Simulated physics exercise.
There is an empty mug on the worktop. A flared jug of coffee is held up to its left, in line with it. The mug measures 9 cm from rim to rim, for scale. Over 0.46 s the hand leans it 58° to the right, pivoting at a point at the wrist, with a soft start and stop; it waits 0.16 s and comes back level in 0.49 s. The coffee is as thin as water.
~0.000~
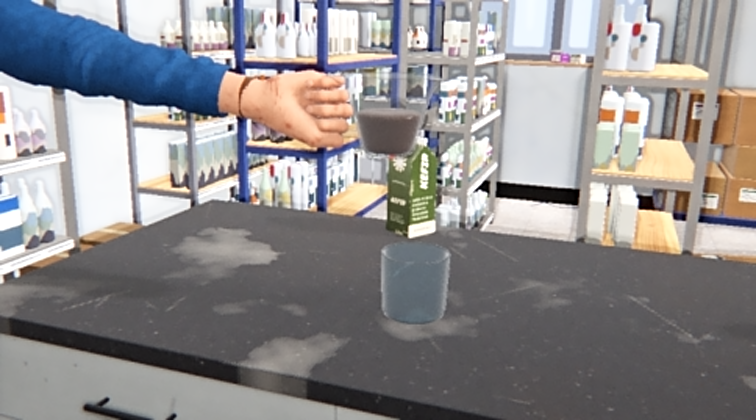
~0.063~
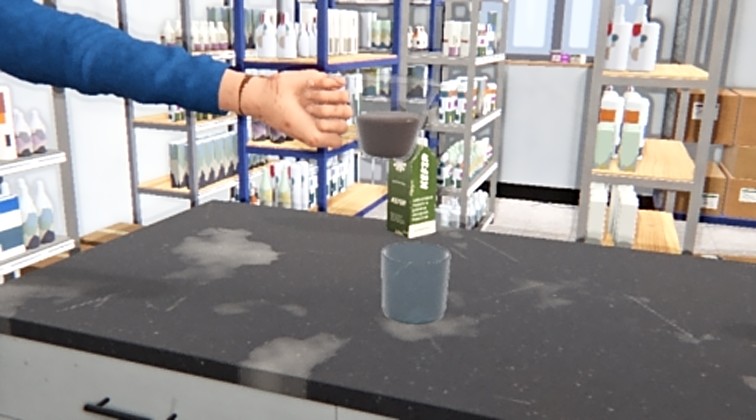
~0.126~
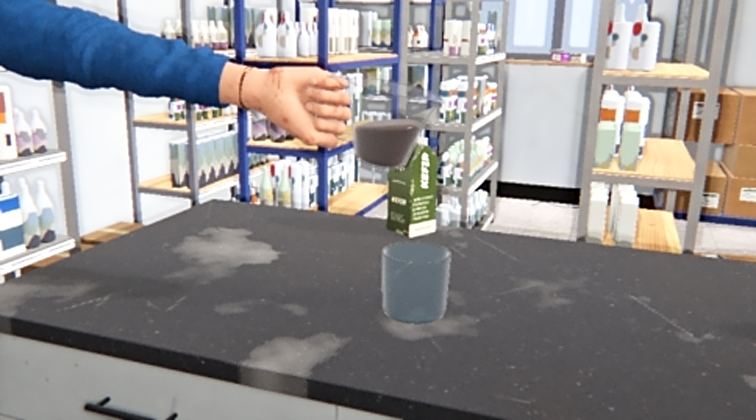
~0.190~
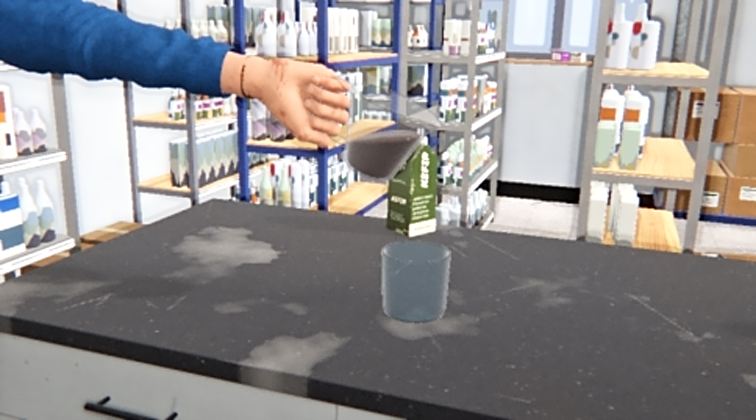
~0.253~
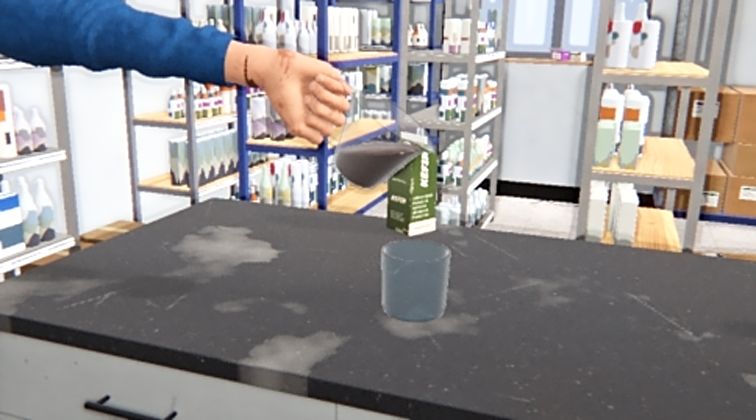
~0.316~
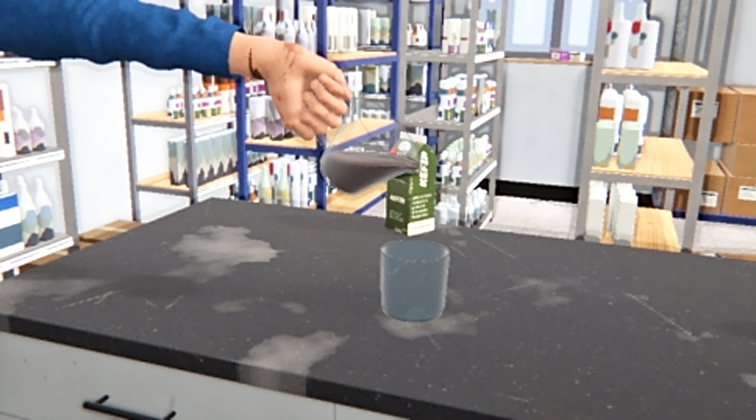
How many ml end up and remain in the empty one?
About 45 ml.
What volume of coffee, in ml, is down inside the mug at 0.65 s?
Near 15 ml, more or less.
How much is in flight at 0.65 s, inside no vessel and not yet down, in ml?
Liquid in flight: Around 30 ml.
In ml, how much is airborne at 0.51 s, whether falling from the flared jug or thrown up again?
About 10 ml.
By 0.51 s the tilt is 58° and the mug has 5 ml, the flared jug 265 ml, and 0 ml is on the worktop.
By 0.65 s the tilt is 57° and the mug has 15 ml, the flared jug 235 ml, and 0 ml is on the worktop.
By 0.80 s the tilt is 41° and the mug has 45 ml, the flared jug 210 ml, and 0 ml is on the worktop.
By 0.96 s the tilt is 12° and the mug has 45 ml, the flared jug 210 ml, and 20 ml is on the worktop.
At rest the mug has 45 ml, the flared jug 210 ml, and 30 ml is on the worktop.
